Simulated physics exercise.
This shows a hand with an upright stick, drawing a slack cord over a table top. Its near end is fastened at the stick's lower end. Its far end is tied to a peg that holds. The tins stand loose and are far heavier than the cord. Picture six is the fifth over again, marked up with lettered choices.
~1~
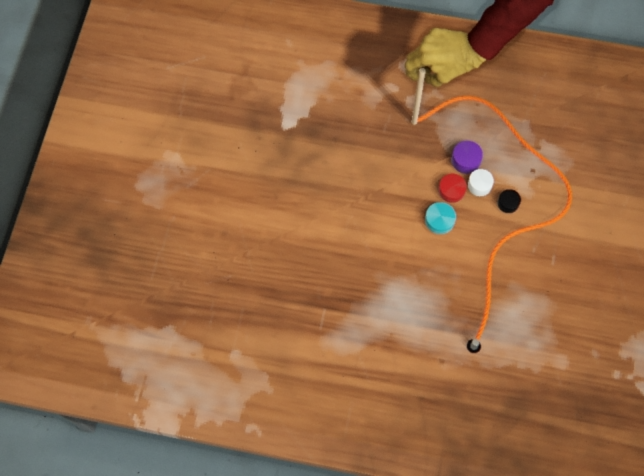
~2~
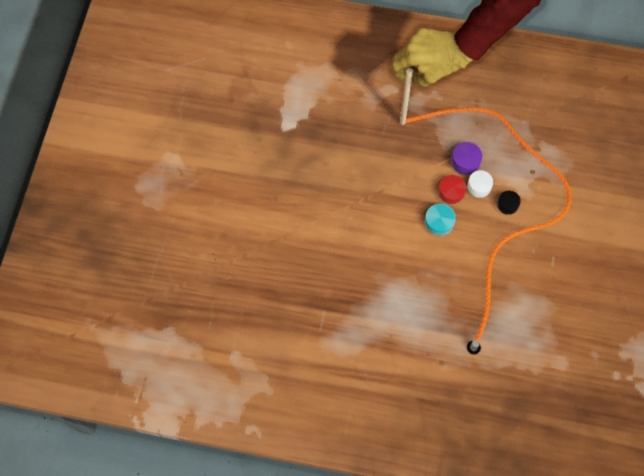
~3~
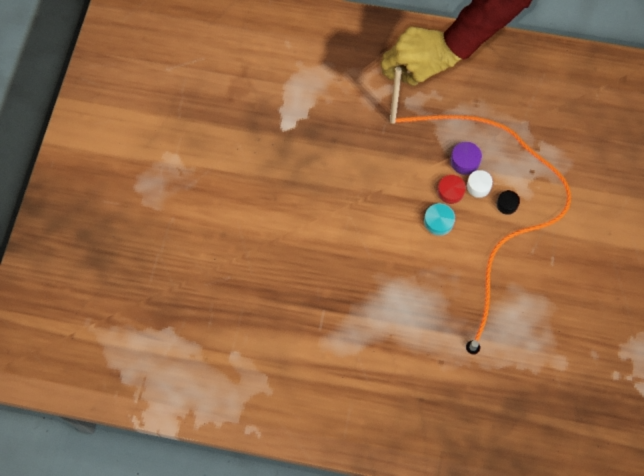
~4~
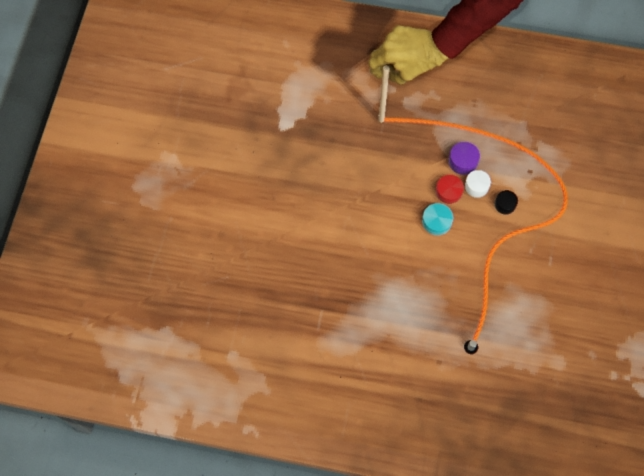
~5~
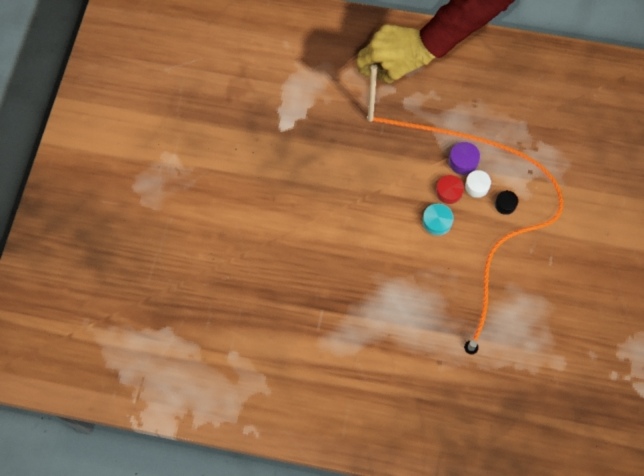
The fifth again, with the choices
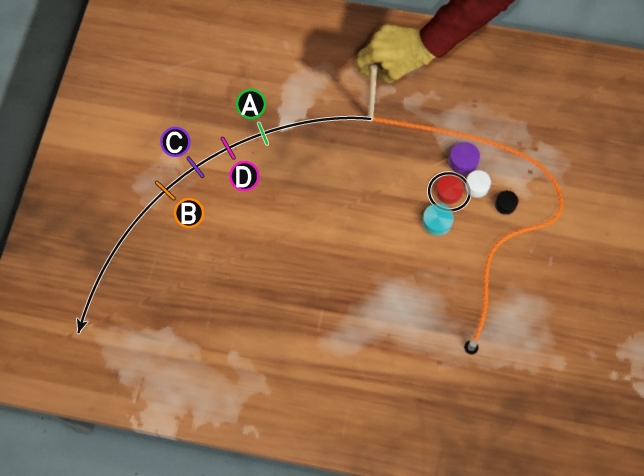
A gloved hand with an upright stick drawing an orange cord leftward over a wooden table, its slack curve around coloured discs tightening slightly.
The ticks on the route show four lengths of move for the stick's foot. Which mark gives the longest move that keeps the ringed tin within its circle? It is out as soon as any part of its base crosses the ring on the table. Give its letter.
As far as tick A.
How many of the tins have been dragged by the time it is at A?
Two.
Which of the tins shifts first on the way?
The black tin.
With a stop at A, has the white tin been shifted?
No.
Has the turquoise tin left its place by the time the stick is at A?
By then, no.
On the marked copy, A at (263, 134); B at (165, 191); C at (195, 167); D at (228, 148); the ring at (449, 192); the route from (370, 119) via (186, 174) to (79, 333).
With A. Early on, foot of the stick (333, 119); red tin (450, 189).
Further on, foot of the stick (294, 125); red tin (450, 189).
At the end, foot of the stick (263, 134); red tin (450, 190); purple tin (459, 165); black tin (480, 205); the red tin is still in its ring.
As for the rest, B drags the ringed tin to (404, 228); C drags the ringed tin to (414, 214); D drags the ringed tin to (436, 203).
